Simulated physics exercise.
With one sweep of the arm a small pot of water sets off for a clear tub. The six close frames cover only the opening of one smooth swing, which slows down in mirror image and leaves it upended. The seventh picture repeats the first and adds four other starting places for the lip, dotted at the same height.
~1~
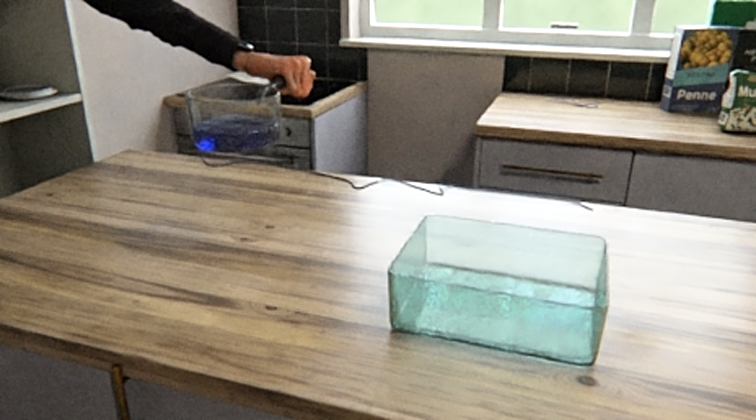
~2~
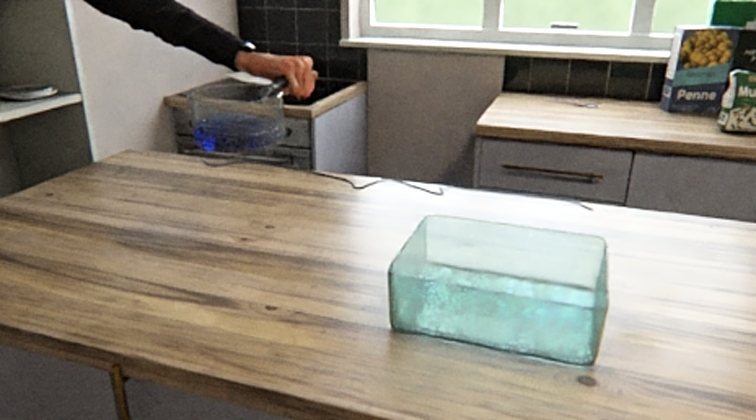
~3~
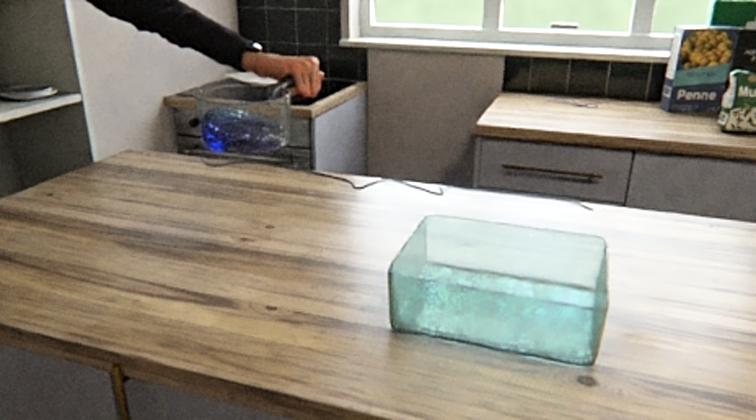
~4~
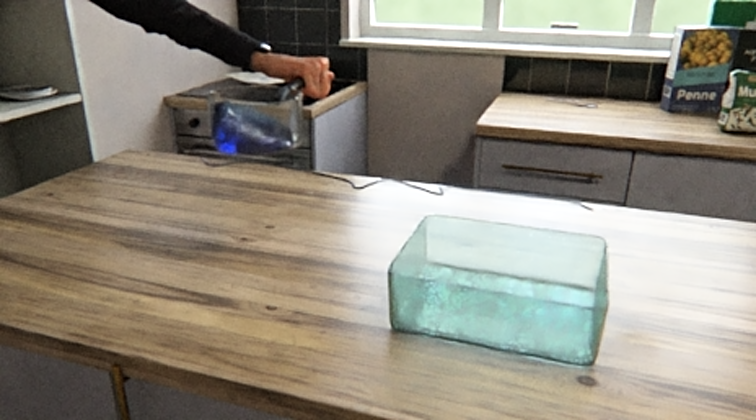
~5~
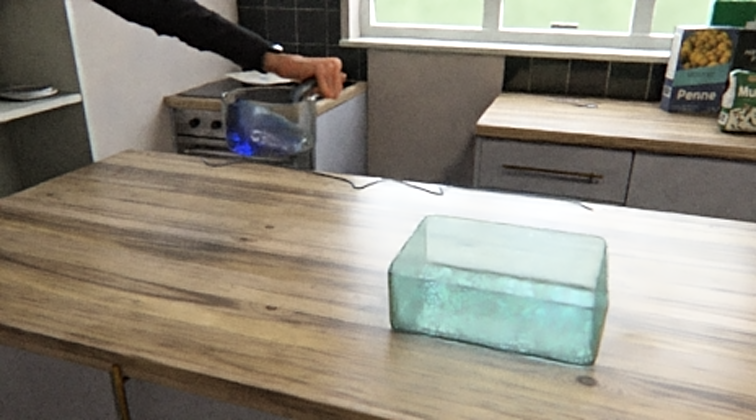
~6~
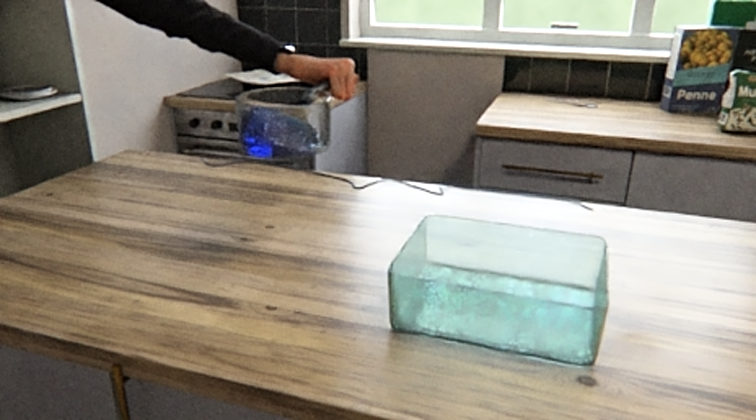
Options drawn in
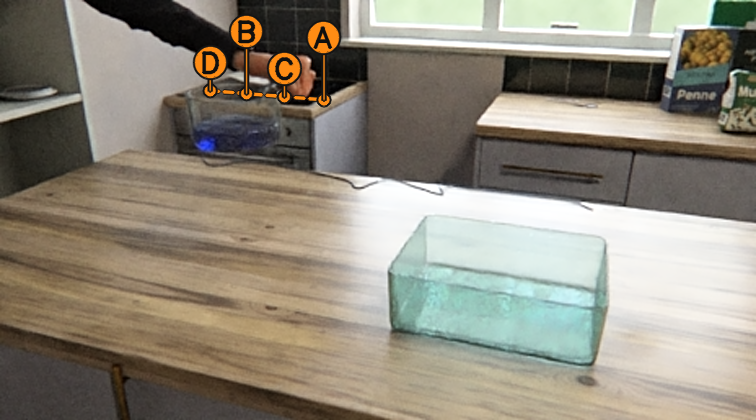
A clear, pale green rectangular tub holding water sits right of centre on a wood-grained counter, viewed from slightly above in a kitchen with a window and dark tiles. At upper left, a dark-sleeved arm holds a small see-through pot containing bluish liquid, with grey drawers and food packets behind. The hand carries the upright pot a short way rightward while the camera stays still.
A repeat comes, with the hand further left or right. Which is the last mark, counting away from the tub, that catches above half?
A is the one.
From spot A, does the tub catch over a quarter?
Yes, clearly.
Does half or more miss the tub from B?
Yes.
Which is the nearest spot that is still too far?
The answer is C.
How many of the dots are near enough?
One.
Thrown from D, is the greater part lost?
Yes, that goes wrong.
In orange, A at (323, 99); B at (246, 93); C at (284, 96); D at (210, 90).
With A, about 69 % lands in the tub, 19 % falls short and 12 % goes beside or beyond.
With B, about 14 % lands in the tub, 85 % falls short.
With C, about 35 % lands in the tub, 57 % falls short and 8 % goes beside or beyond.
With D, about 1 % lands in the tub, 99 % falls short.
